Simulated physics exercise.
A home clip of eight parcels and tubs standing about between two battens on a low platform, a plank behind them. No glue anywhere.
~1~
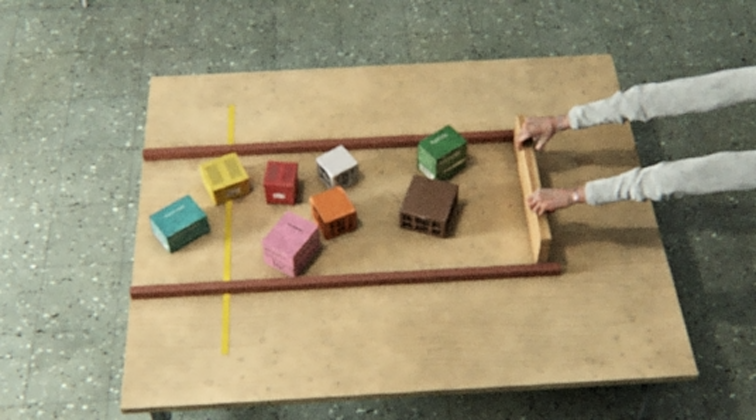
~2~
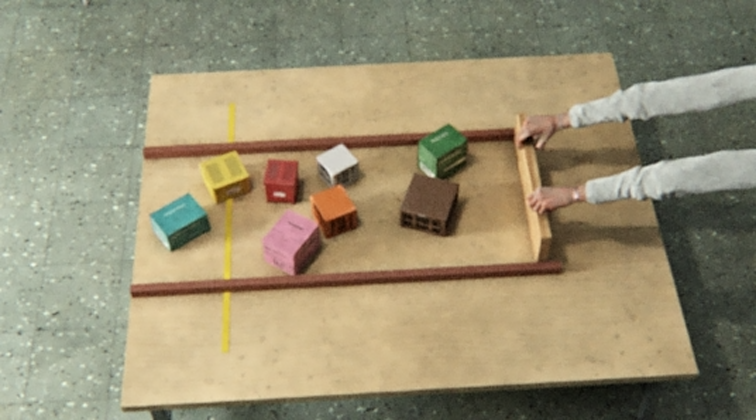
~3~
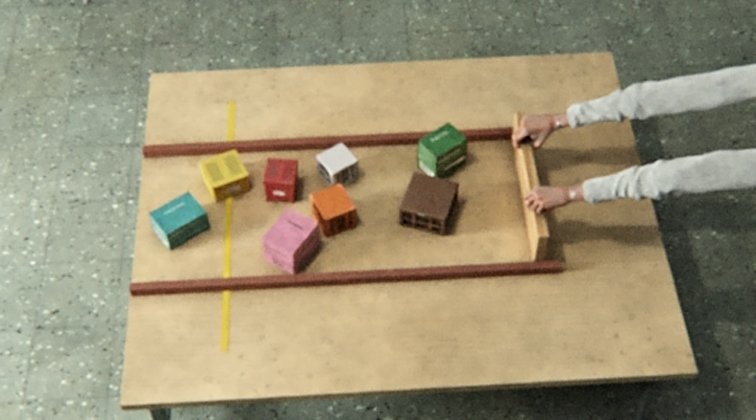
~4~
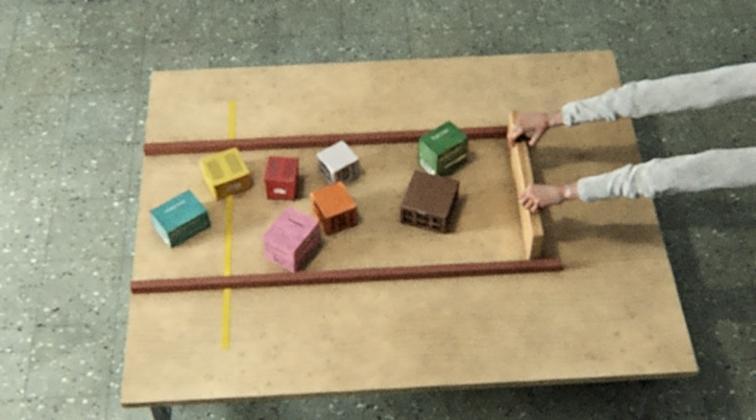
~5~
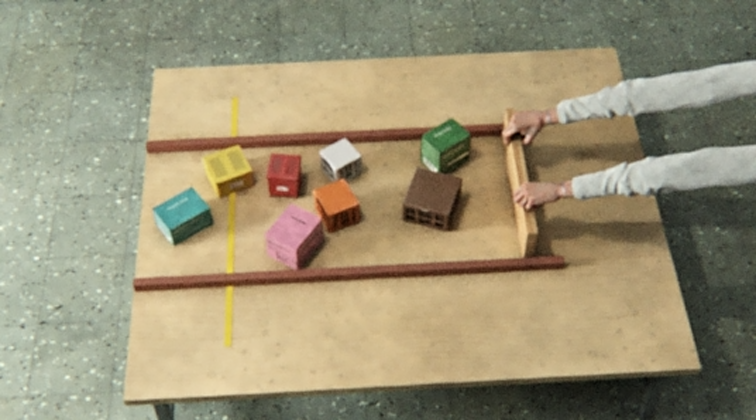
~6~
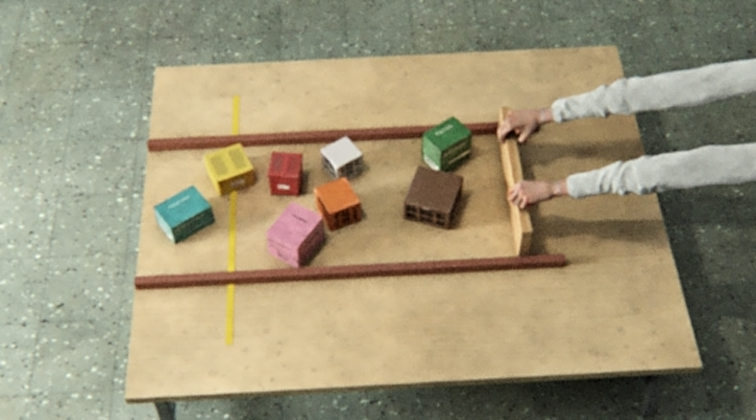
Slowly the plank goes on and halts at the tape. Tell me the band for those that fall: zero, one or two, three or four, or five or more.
Here the number that fall off is one or two.
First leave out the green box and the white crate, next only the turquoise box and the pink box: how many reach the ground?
Fallen: 1, and 1 in the other try.
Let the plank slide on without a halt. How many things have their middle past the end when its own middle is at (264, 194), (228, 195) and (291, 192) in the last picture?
Past the end: 0, 2 and 0.
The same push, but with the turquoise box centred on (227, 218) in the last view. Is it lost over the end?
It is lost.
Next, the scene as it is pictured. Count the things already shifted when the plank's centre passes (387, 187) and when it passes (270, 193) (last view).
By then 4, and 8.
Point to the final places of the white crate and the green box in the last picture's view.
Near (177, 166) and (213, 147).
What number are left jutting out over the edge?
That would be 1.
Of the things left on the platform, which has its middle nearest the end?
That is the red tote.
Soon after, none off yet; turquoise box at rest near (184, 214); yellow tote at rest near (230, 170); red tote at rest near (286, 174).
After that, none off yet; turquoise box at rest near (184, 214); yellow tote displaced a little near (206, 172); red tote displaced about its own width near (246, 180).
In the end, the number that fall off is one or two; gone, yellow tote and turquoise box.
